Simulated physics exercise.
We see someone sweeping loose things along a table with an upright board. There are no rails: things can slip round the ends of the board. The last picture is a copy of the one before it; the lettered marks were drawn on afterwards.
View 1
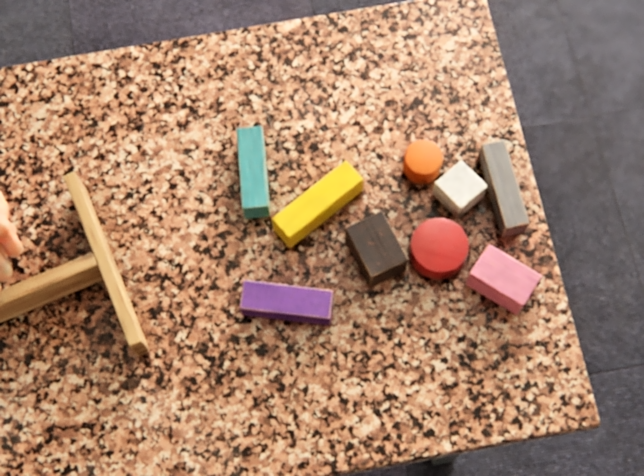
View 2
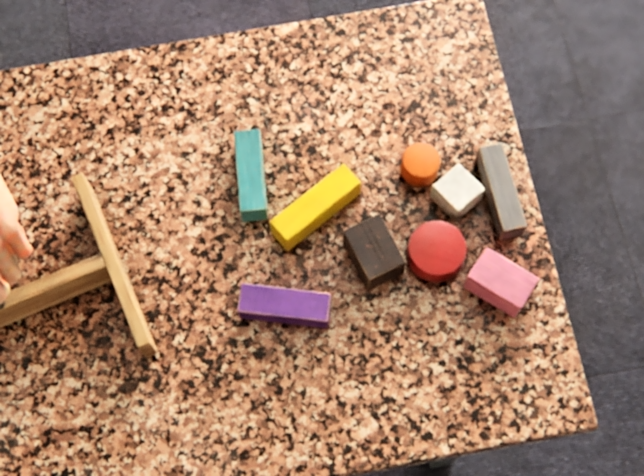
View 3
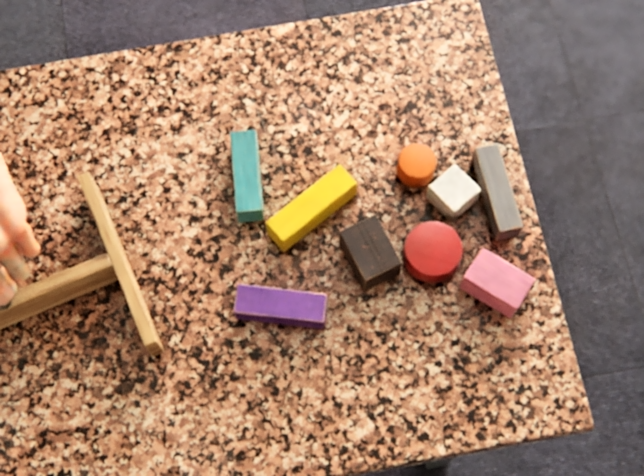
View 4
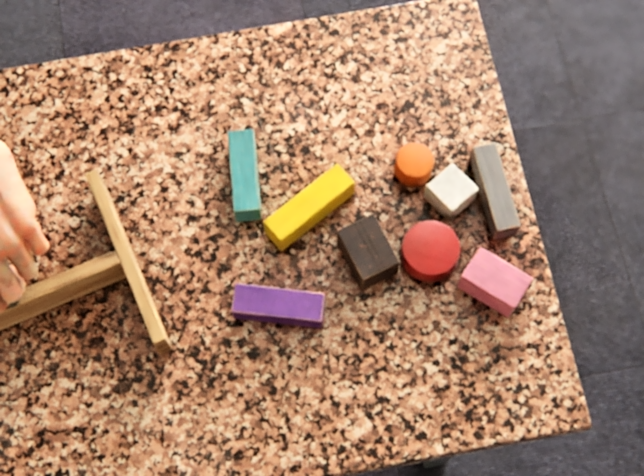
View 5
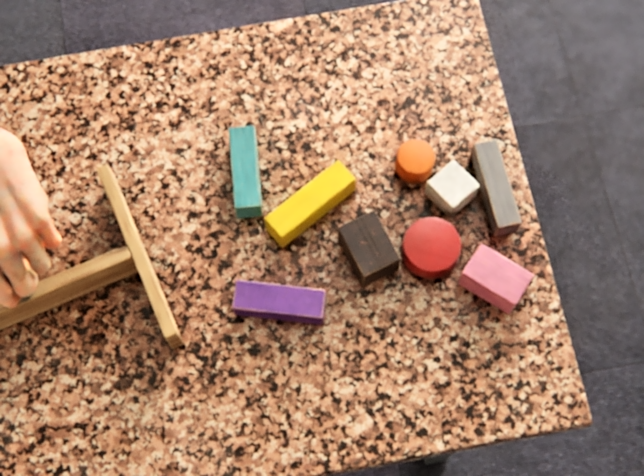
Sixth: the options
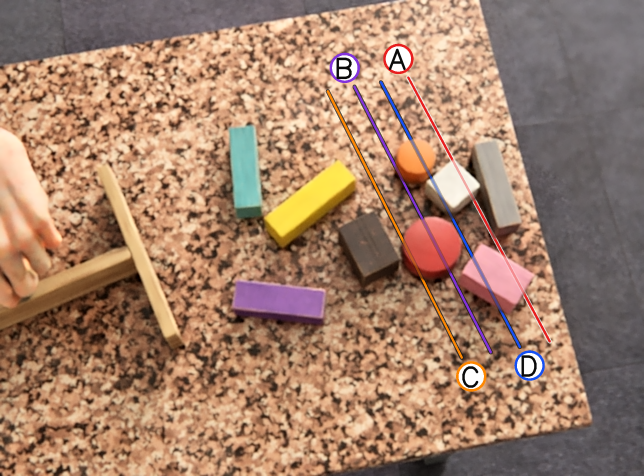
On a speckled stone tabletop, a hand slid a wooden T-shaped pusher a short way right toward a scattering of colourful blocks and round pieces, which it had not touched and which stayed put.
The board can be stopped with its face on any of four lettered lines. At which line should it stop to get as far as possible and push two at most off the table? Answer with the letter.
Line D.
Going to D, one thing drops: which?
It is the grey bar.
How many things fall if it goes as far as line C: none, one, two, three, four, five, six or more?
In all, none.
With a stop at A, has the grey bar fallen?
Yes.
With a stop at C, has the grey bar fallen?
No.
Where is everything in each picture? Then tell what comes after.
In the first picture, turquoise bar (253, 172); white block (460, 190); grey bar (503, 188).
In the second picture, board (109, 257); black block (373, 252).
In the third picture, board (116, 256); yellow stick (312, 208).
In the fourth picture, board (124, 254); red tin (430, 252).
In the fifth picture, board (136, 248); turquoise bar (245, 172); white block (452, 189); grey bar (495, 187).
On the marked copy, A at (476, 203); B at (420, 213); C at (392, 218); D at (447, 208).
With D. Early on, board (249, 229); purple bar (333, 294); grey bar (495, 187).
Further on, board (360, 209); pink block (502, 286); red tin (462, 242).
At the end, board (447, 194); grey bar over the edge; pink block (546, 284); one fallen.
As for the rest, A drops four; B is within the limit but short; C is within the limit but short.
